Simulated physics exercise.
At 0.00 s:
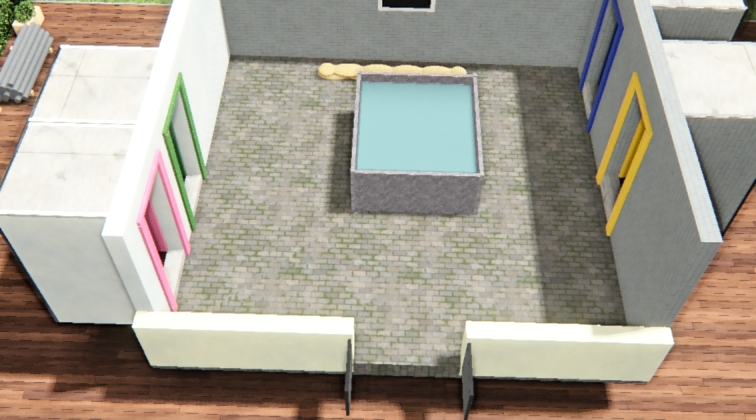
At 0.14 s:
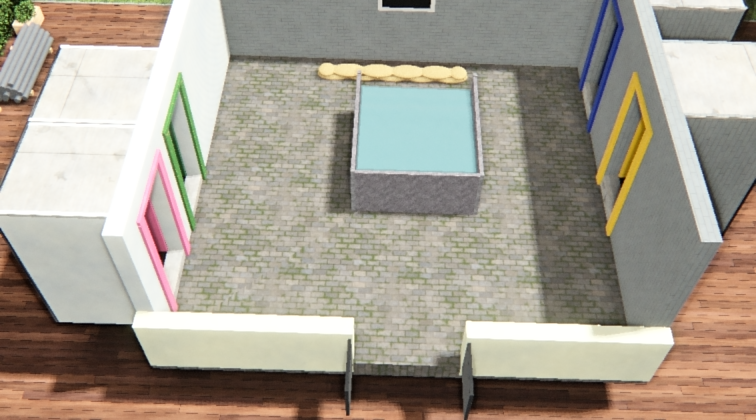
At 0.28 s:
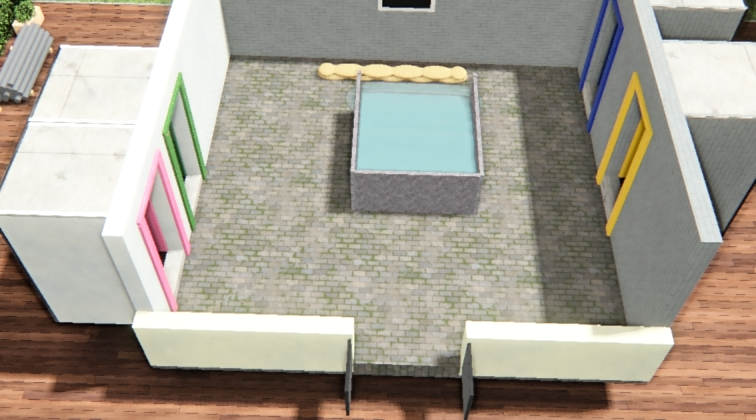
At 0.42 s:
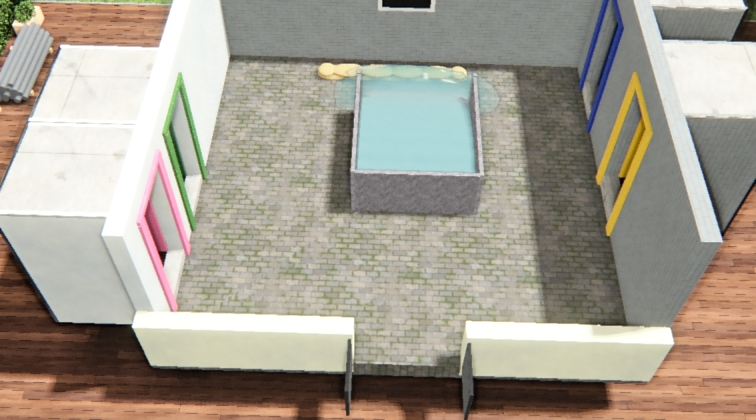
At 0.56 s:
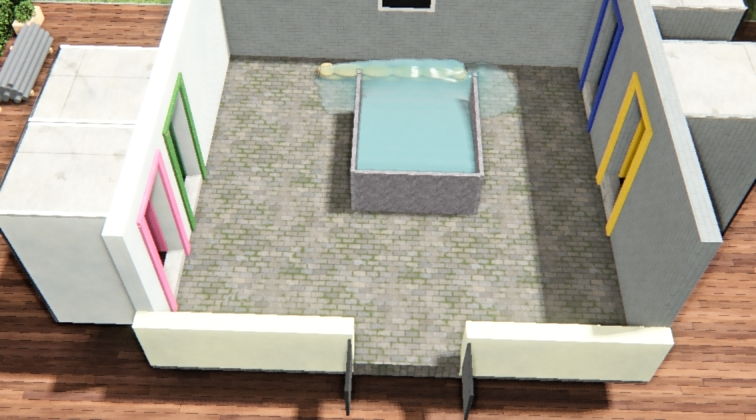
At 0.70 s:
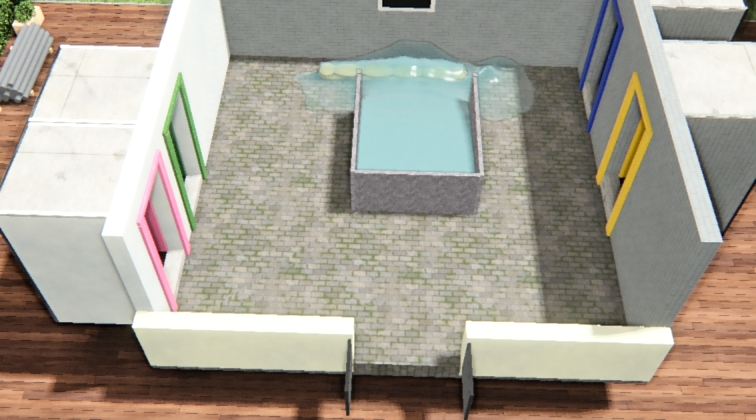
A walled yard with a paved stone floor is seen from high above, its near side open between two low cream walls. A grey-sided tank of blue-green water stands toward the back before a row of tan sandbags, with pink and green doorframes at left and blue and yellow ones at right. The camera stays still as water escapes the tank's far side, washes over the sandbags and spreads left and right.
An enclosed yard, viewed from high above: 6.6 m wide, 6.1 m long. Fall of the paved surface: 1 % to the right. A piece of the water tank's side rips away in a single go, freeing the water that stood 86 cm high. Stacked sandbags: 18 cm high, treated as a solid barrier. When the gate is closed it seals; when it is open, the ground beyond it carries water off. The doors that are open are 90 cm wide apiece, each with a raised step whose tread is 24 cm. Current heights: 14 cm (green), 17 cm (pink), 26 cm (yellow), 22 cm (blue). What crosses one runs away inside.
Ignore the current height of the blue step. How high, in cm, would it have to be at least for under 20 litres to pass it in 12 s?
At least about 34 cm.
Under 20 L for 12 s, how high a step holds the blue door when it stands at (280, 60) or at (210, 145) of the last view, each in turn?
About 16 cm, then about 11.0 cm.
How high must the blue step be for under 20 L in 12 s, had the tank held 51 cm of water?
The step would need to be some 20 cm high.
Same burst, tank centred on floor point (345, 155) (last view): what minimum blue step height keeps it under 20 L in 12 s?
Close to 30 cm would do it.
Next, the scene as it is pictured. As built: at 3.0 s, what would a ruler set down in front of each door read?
Lab note, cm: Green 8; pink 0; yellow 8; blue 35.
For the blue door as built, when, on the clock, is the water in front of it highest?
At roughly 2.4 s.
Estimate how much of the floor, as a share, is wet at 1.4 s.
Around 20 per cent of the floor.
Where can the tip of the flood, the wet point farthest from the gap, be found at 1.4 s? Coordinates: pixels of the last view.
Around (230, 60).
After 1.4 s water covers 20 % of the floor, deepest (59 cm) near (420, 67); 4 cm at the blue door, 0 litres in over its 22 cm step.
After 3.0 s water covers 50 % of the floor, deepest (38 cm) near (574, 79); 35 cm at the blue door, 75 litres in over its 22 cm step.
After 12.0 s water covers 95 % of the floor, deepest (12 cm) near (598, 207); 9 cm at the blue door, 110 litres in over its 22 cm step.
At the blue door as built, the water arrived by 1.4 s and peaked near 38 cm at 2.4 s.
Run again over the same 12 s with other heights there, 34 litres in over 30.5 cm, 3 litres over 41 cm. The limit of 20 litres is kept from about 34 cm up.
